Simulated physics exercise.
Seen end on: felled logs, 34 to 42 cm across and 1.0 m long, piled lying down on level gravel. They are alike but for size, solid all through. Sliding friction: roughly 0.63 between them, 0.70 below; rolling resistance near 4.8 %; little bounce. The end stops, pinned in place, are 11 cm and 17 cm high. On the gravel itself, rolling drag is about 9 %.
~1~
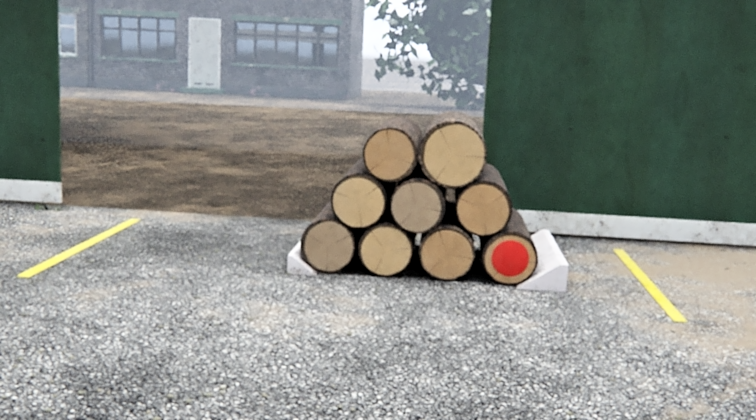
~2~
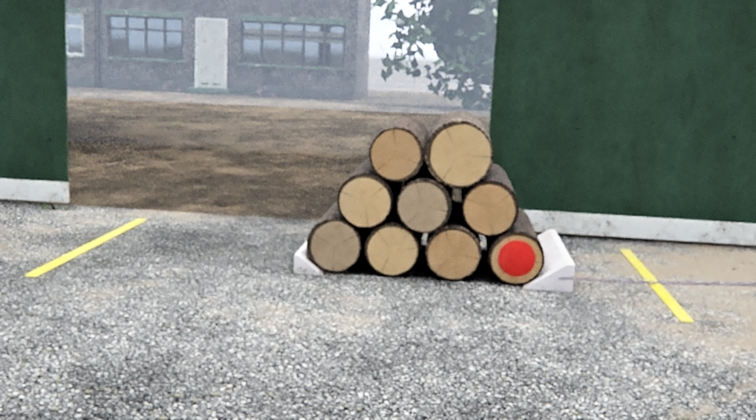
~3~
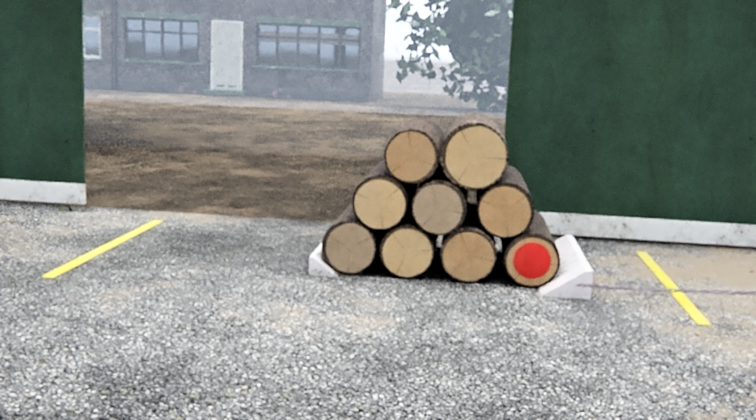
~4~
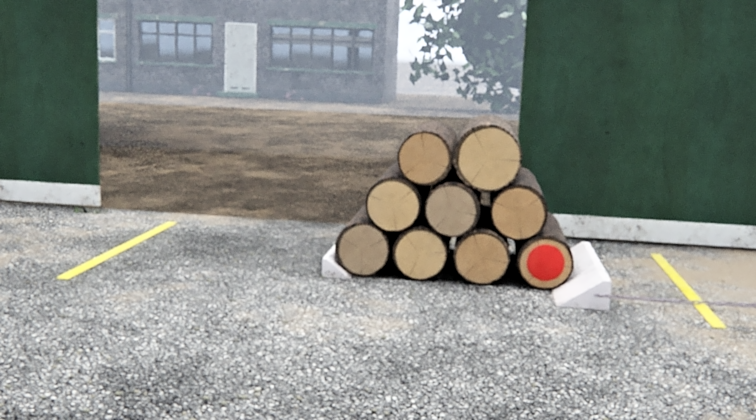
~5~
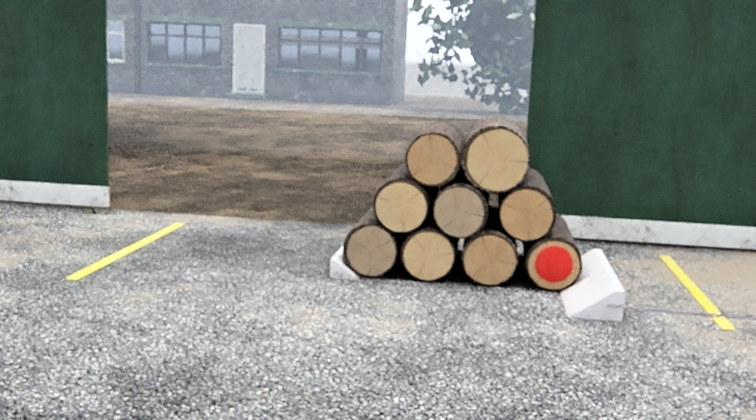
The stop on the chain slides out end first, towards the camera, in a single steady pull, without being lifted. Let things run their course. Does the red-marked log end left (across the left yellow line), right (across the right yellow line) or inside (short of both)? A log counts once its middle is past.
The red-marked log: Right.
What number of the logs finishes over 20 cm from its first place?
The count is 3.
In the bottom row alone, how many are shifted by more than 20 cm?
The count is 1.
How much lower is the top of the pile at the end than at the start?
Some 5 cm lower.
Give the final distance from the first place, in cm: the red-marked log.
Red-marked log: 175.
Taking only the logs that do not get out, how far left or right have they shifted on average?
About 15 cm to the right.
Then, 1.05 s after the last picture, 0 now displaced over 20 cm; not one across the yellow lines; red 7 cm right.
Then, 1.86 s after the last picture, 3 now displaced over 20 cm; not one across the yellow lines; red 63 cm right.
Then, 2.96 s after the last picture, 3 now displaced over 20 cm; 1 across the right yellow line; red 1.5 m right.
All still, 3.9 s past the final picture, 3 moved over 20 cm; 1 across the right yellow line; red 1.6 m right; top of the pile 94 cm high, from 1.0 m.
